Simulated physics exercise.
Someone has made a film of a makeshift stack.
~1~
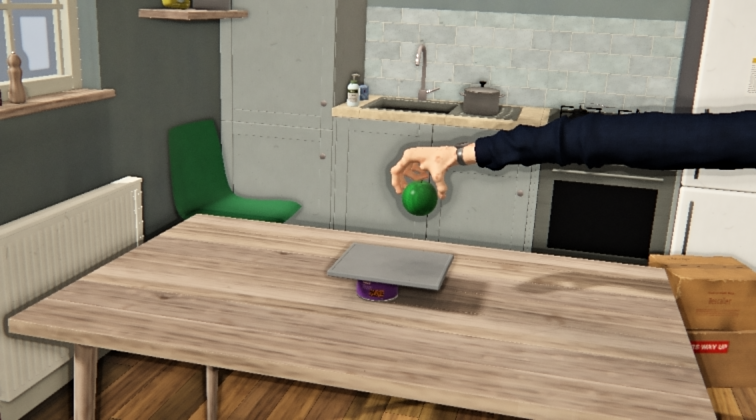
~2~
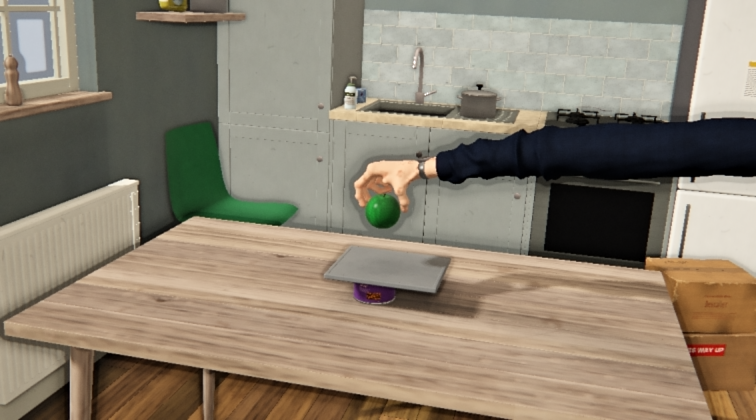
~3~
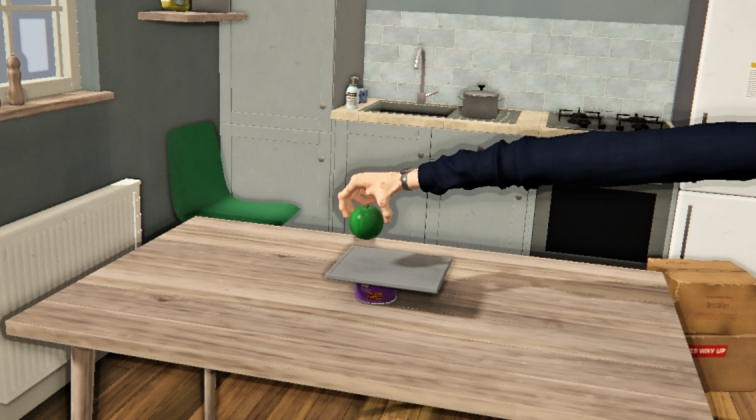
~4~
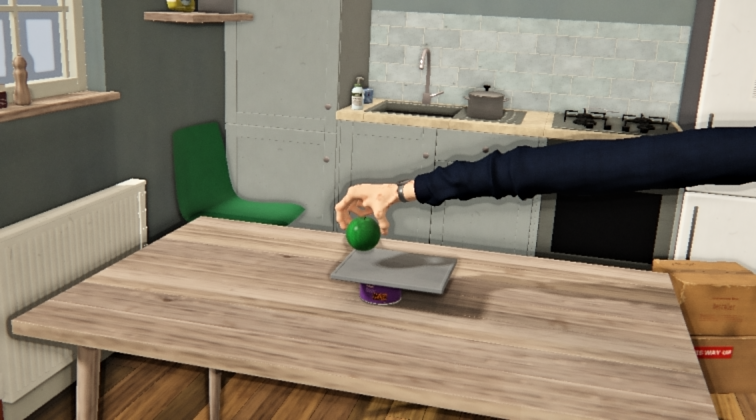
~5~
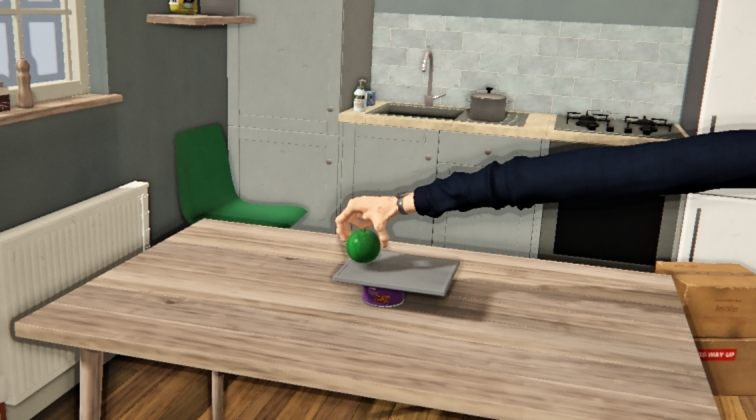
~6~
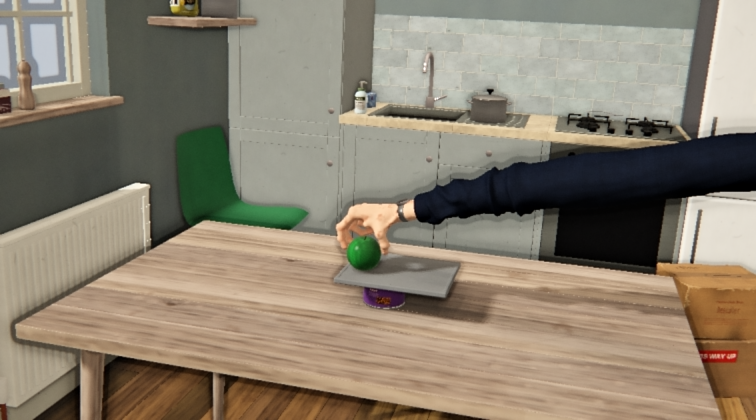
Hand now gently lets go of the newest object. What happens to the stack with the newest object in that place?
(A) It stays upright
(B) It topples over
The answer is A.
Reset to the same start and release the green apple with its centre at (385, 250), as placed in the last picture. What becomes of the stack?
After that, it remains intact.
Then, 0.20 s past the last view, nothing moves.
Then, 0.70 s past the last view, green apple resting near (364, 254).
Finally, all 3 still in place. Final places as the last picture's camera would see them, green apple near (364, 254). The stack holds.
